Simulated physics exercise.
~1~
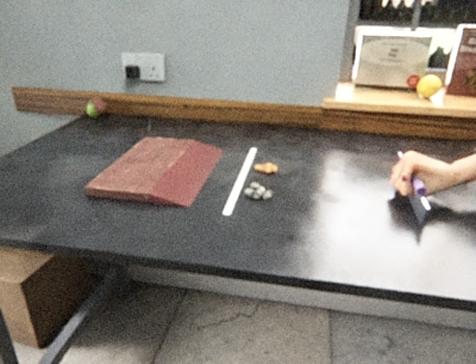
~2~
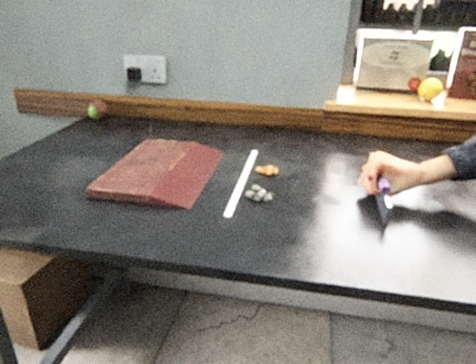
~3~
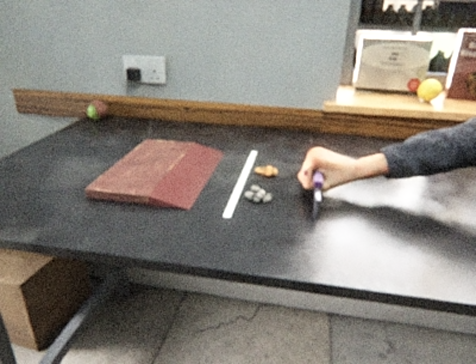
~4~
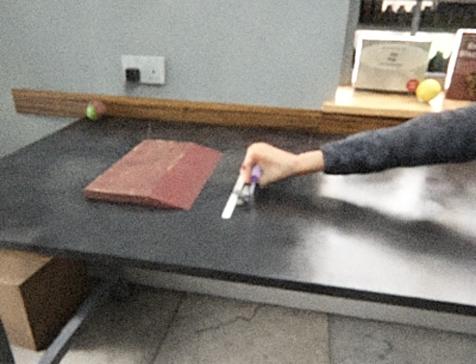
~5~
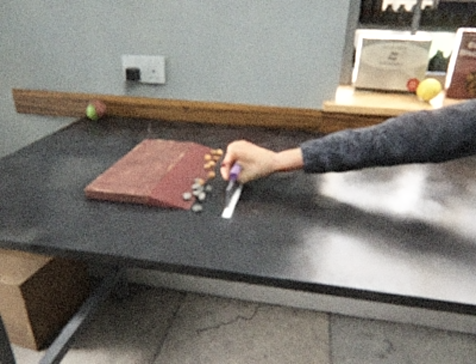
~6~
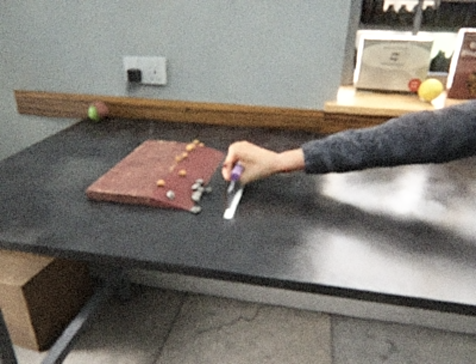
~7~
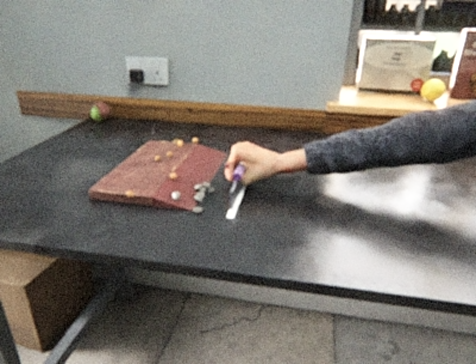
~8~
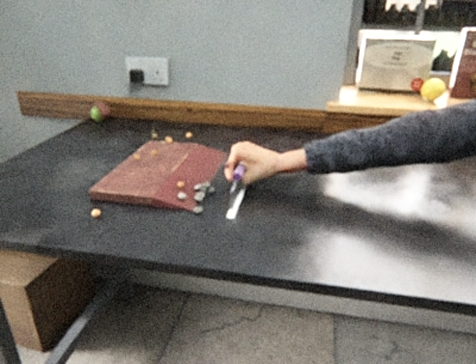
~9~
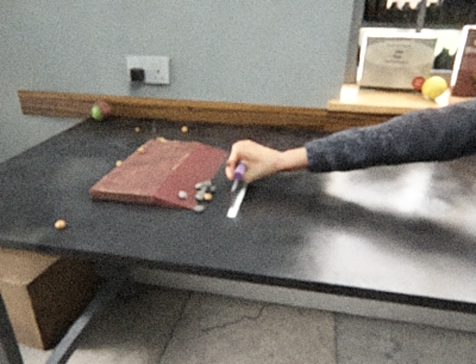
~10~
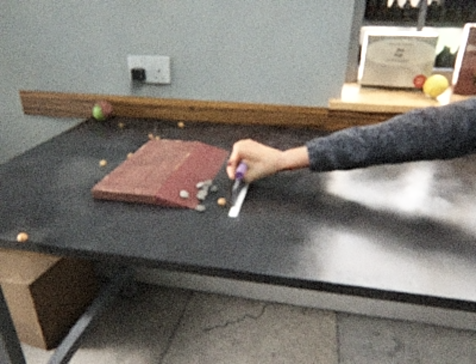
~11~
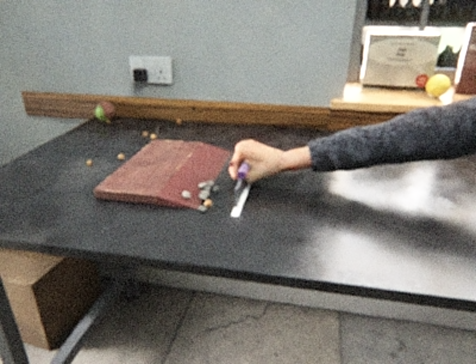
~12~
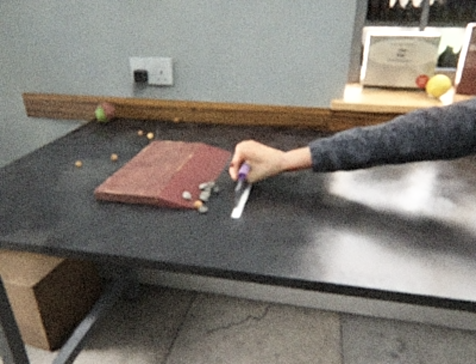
A hand sweeps orange bits over a red slab while grey ones stay by its edge.
